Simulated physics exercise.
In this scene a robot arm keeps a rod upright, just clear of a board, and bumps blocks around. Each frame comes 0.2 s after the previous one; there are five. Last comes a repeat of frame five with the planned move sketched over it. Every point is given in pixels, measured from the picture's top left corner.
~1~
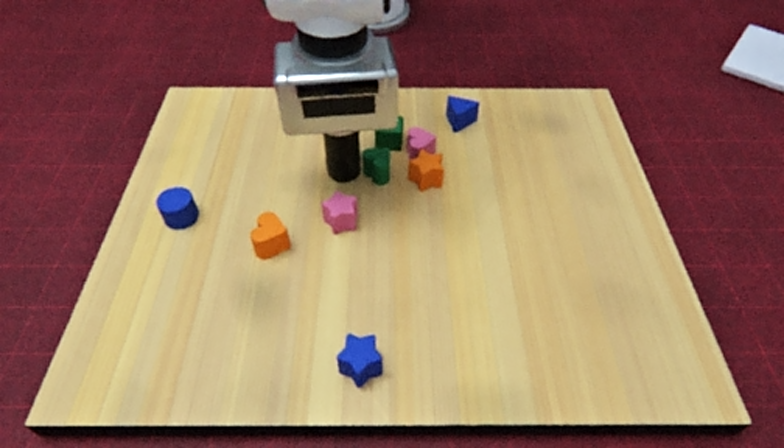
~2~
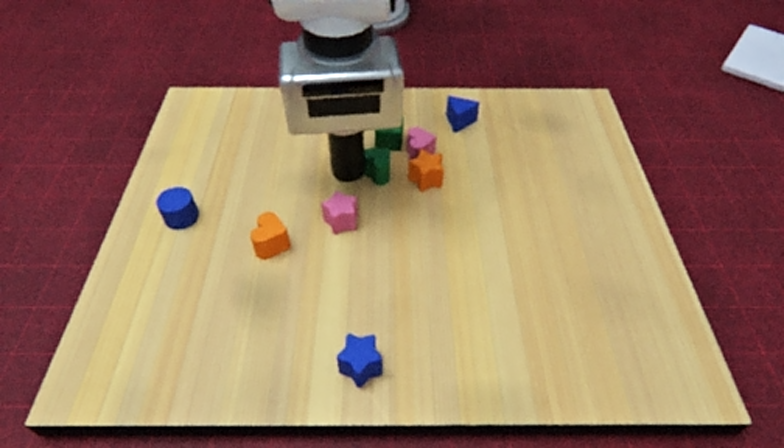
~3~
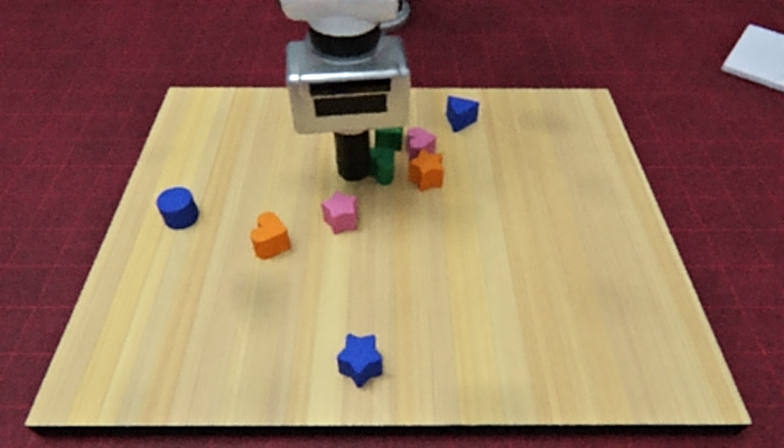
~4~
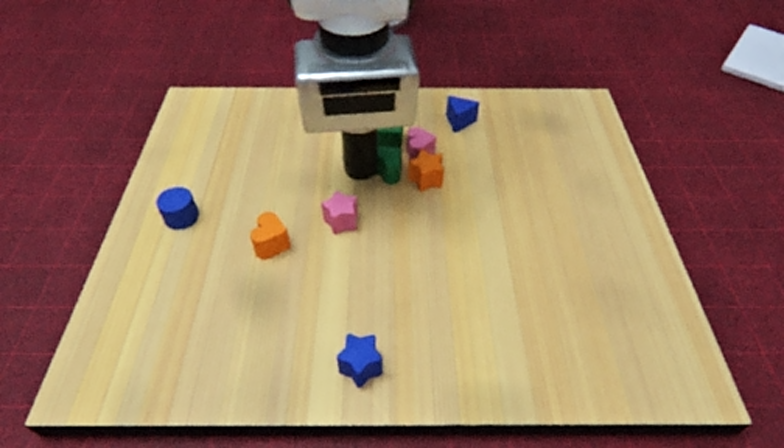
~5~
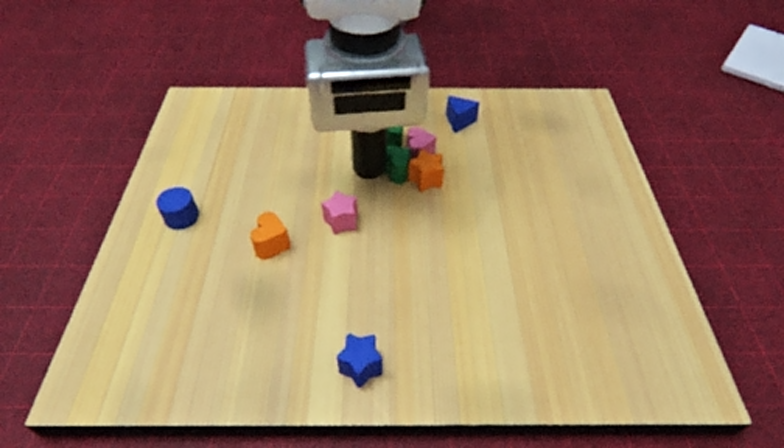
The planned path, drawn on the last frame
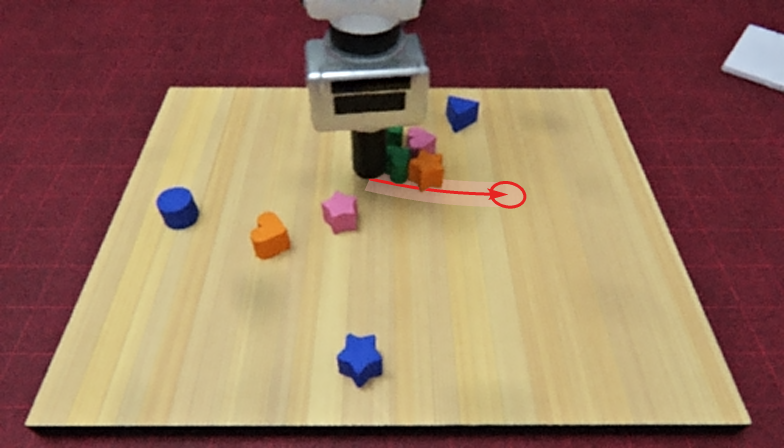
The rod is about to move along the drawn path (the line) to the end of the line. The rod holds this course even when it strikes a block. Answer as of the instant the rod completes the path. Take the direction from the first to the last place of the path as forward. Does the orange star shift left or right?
It shifts leftward.
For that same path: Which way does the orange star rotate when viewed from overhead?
Looking down: Anticlockwise.
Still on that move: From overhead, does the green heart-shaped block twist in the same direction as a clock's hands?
It seems not.
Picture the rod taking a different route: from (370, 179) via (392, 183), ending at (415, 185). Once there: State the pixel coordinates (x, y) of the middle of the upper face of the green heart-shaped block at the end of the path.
My prediction: (437, 156).
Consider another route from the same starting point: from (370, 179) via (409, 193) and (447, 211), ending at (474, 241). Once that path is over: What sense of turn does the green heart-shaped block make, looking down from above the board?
From the top: Counterclockwise.
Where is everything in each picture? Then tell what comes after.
The first frame shows rod's lower end (344, 172); green heart-shaped block (378, 156); pink heart-shaped block (420, 137); orange star (428, 161).
The second frame shows rod (348, 171); blocks still.
The third frame shows rod (354, 170); green heart-shaped block (382, 155).
The fourth frame shows rod (361, 170); green heart-shaped block (389, 155).
The fifth frame shows rod (370, 168); green heart-shaped block (397, 154); pink heart-shaped block (420, 137); orange star (428, 161).
Drawn move, from (370, 179) via (414, 188) and (461, 193), ending at (508, 195).
On the path given first. One third of the way, rod (416, 177); green heart-shaped block (436, 156); orange star (468, 161).
Two thirds of the way, rod (464, 183); green heart-shaped block (451, 154), turned 55° anticlockwise; orange star (487, 157), turned 15° clockwise.
At the end, rod (510, 184); green heart-shaped block (451, 154), turned 55° anticlockwise; pink heart-shaped block still; orange star (502, 155), turned 60° anticlockwise.
